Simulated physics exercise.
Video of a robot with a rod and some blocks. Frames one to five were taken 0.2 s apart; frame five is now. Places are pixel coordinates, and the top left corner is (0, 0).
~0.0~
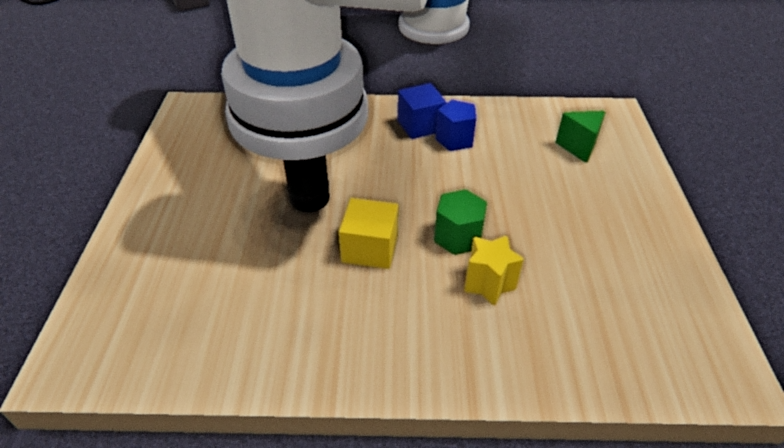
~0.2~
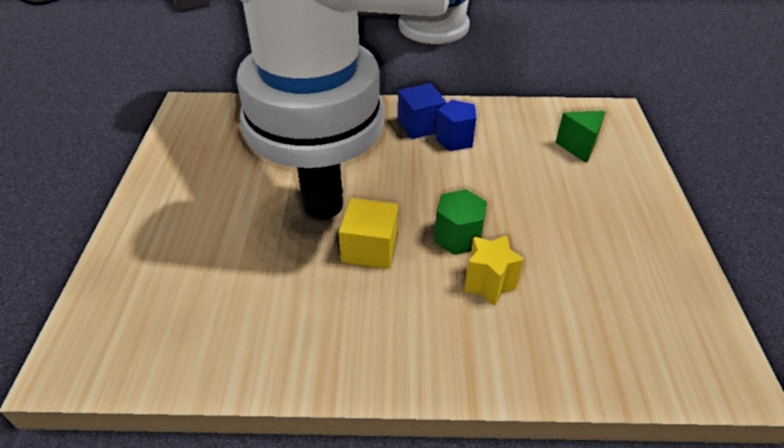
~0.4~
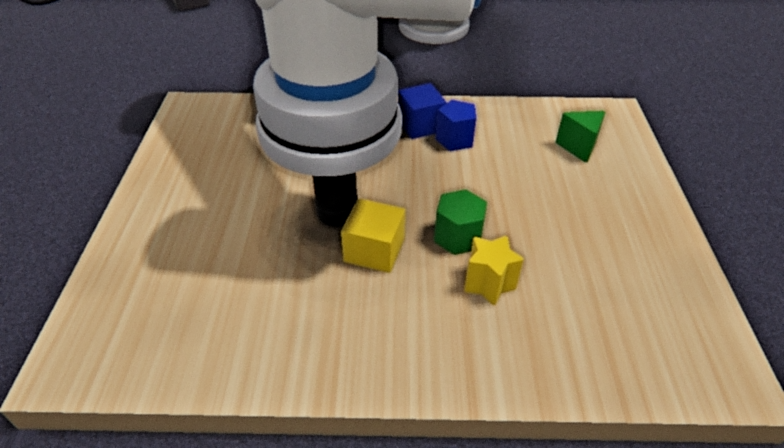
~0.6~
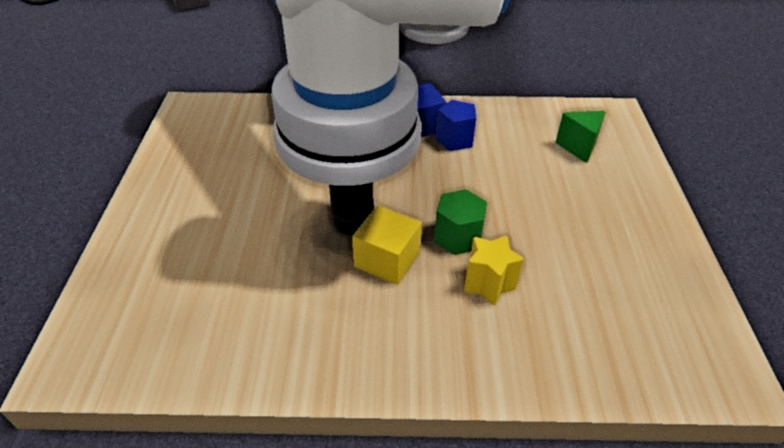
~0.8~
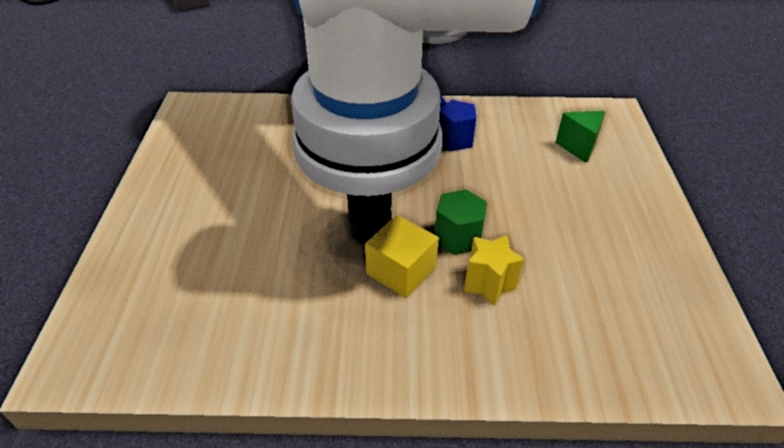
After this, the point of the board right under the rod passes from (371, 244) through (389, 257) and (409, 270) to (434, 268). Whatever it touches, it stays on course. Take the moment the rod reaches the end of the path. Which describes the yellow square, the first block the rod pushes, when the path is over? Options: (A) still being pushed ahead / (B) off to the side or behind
B (off to the side or behind)
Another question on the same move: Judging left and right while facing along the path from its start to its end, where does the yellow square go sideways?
It gets pushed right.
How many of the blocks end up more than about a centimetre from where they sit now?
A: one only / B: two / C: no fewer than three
Correct choice: A.
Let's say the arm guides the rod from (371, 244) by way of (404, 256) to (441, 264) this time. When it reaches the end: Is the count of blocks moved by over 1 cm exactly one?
I'd say yes.
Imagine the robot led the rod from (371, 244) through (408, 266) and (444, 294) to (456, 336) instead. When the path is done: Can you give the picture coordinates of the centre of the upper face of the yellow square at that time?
It ends at (491, 349).
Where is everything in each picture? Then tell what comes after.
The first picture shows rod's lower end (310, 200); yellow square (369, 217); green hexagon (462, 206).
The second picture shows rod (323, 207); blocks still.
The third picture shows rod (338, 214); yellow square (374, 219).
The fourth picture shows rod (353, 222); yellow square (387, 228).
The fifth picture shows rod (370, 230); yellow square (402, 240); green hexagon (462, 206).
What follows on the original path. Halfway along, rod (398, 251); yellow square (428, 264), turned 15° clockwise.
At the end, rod (435, 254); yellow square (447, 276), turned 35° clockwise; green hexagon still.
